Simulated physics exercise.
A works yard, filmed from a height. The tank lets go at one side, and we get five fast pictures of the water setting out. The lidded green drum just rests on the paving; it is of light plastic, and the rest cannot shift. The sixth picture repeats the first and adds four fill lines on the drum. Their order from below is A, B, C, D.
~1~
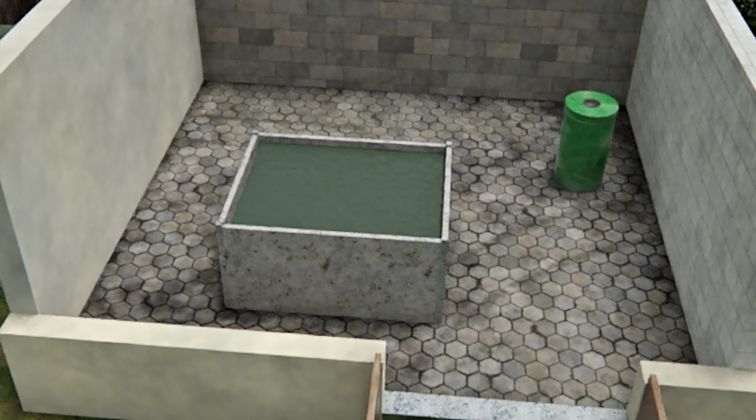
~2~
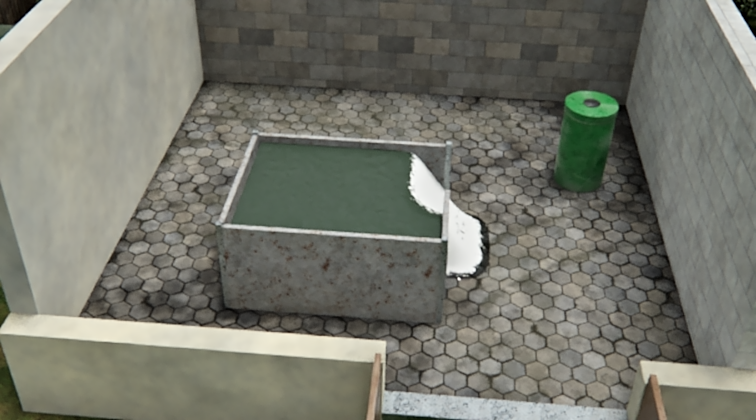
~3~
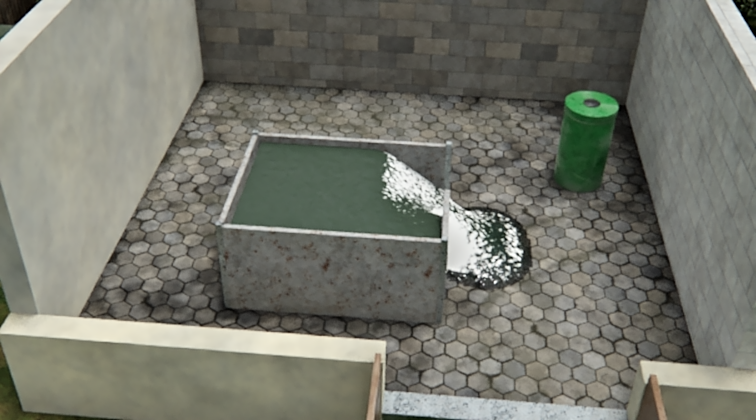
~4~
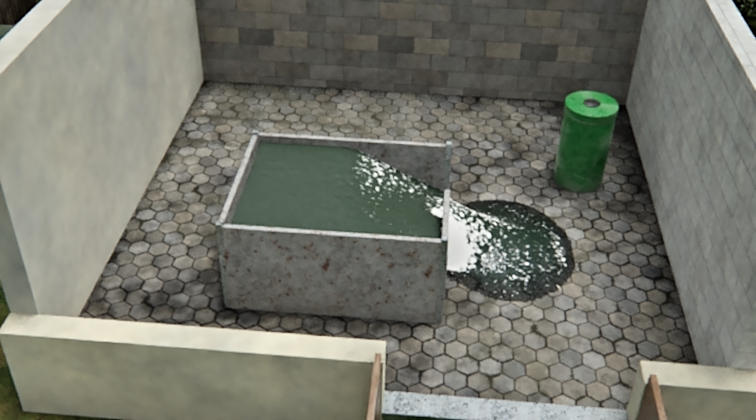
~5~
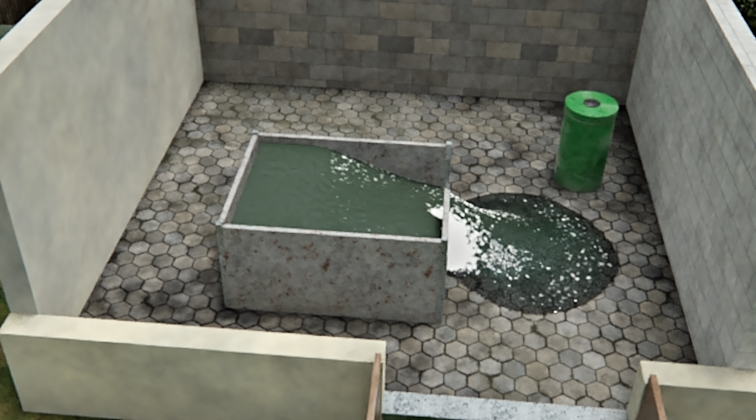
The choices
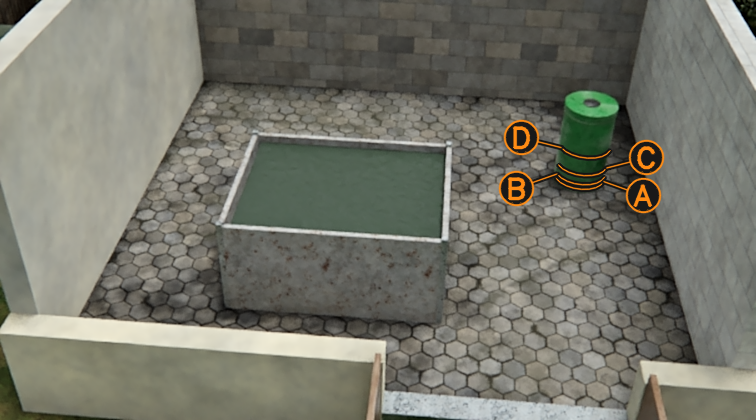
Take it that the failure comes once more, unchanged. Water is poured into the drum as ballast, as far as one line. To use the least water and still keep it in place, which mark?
That is level D.
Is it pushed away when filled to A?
Yes, it does.
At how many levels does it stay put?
One of them.
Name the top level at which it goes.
It is C.
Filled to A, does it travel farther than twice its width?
Yes.
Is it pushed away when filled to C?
Yes.
In orange, A at (581, 189); B at (582, 184); C at (584, 175); D at (587, 158); from the bottom up A, B, C, D.
If A is chosen, it is pushed about 5 times its own width away.
If B is chosen, it is pushed about 5 times its own width away.
If C is chosen, it is pushed about twice its own width away.
If D is chosen, it does not move.
